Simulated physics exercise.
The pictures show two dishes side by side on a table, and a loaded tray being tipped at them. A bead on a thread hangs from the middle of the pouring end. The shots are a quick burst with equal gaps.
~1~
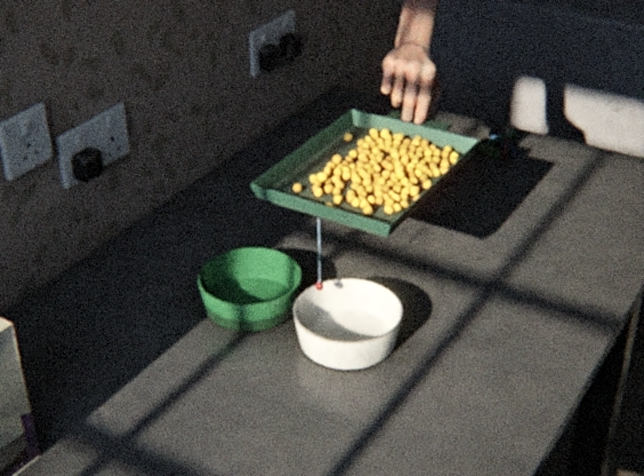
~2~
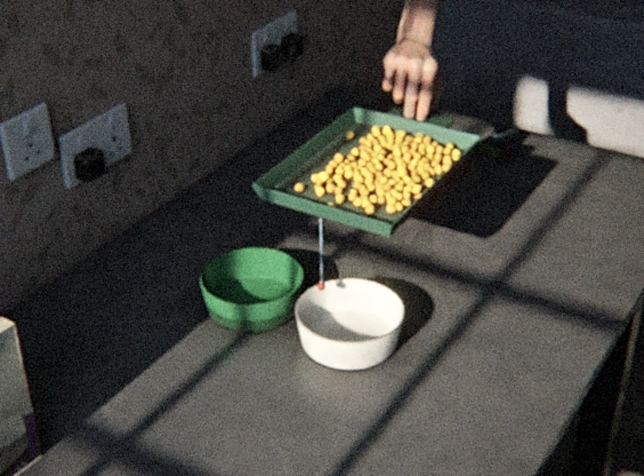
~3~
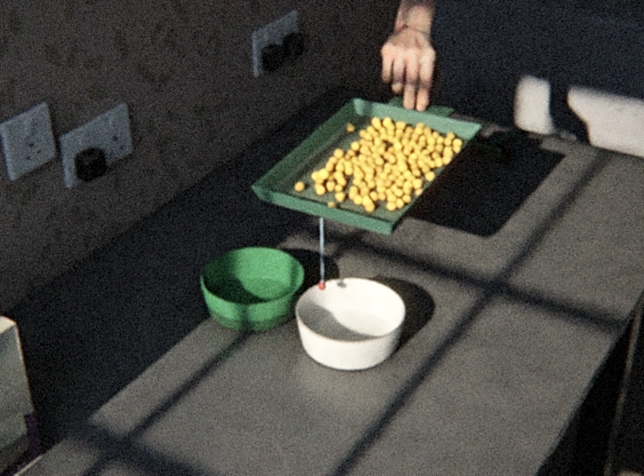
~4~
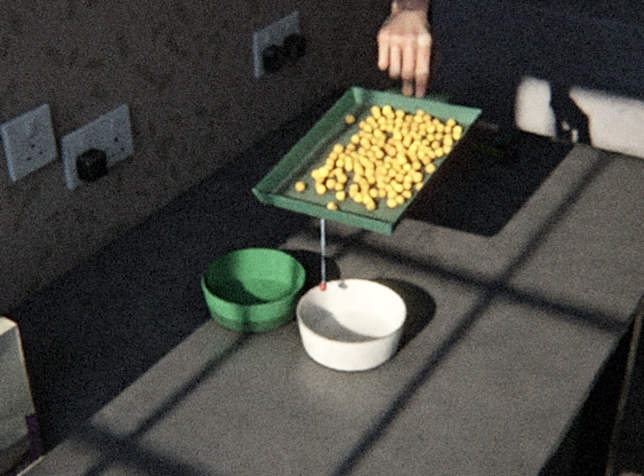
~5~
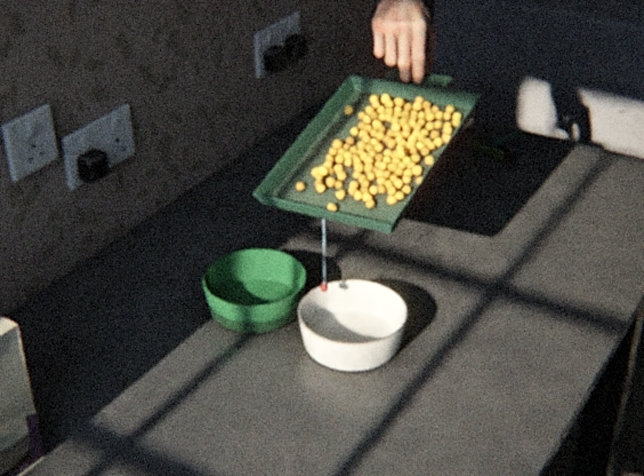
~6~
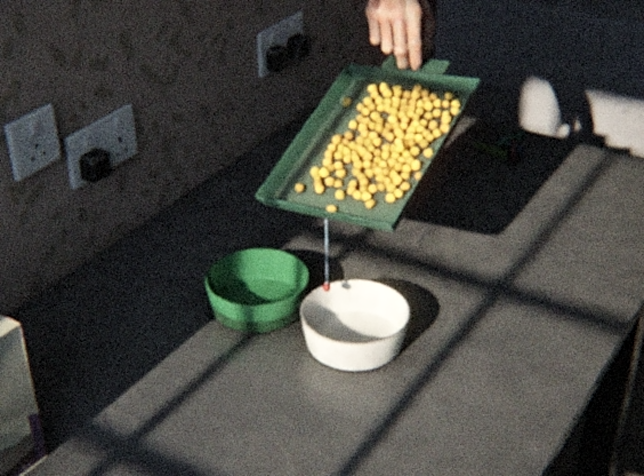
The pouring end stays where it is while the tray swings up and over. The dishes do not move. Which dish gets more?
The left one ends fuller.
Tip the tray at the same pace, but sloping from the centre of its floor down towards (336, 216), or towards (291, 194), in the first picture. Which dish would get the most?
First the right-hand dish, then the left-hand dish.
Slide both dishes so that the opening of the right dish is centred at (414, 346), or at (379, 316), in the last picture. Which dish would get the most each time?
First the dish on the left, then left.
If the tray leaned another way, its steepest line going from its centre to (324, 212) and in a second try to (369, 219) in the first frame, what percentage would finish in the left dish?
Roughly 20 per cent, and 0 per cent.
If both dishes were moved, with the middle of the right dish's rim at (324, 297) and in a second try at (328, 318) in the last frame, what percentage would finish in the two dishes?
The first gives 50 %, the second 90 %.
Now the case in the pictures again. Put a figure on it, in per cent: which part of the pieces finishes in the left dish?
Roughly 60 in a hundred.
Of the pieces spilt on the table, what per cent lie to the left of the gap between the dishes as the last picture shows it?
Some 90 per cent.
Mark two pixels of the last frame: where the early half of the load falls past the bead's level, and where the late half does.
Early half (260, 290), late half (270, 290).
Soon, tray tipped steeply; nearly all on the tray; a stray few in the left dish; a small part in the air.
A while on, tray tipped past a quarter turn; about a quarter on the tray; a stray few in the right dish; about a quarter in the left dish; a small part outside both; about a quarter in the air.
Towards the end, tray tipped past a quarter turn; a small part in the right dish; about half in the left dish; about a third outside both.
Finally, tray tipped past a quarter turn; a small part in the right dish; about half in the left dish; about a third outside both.
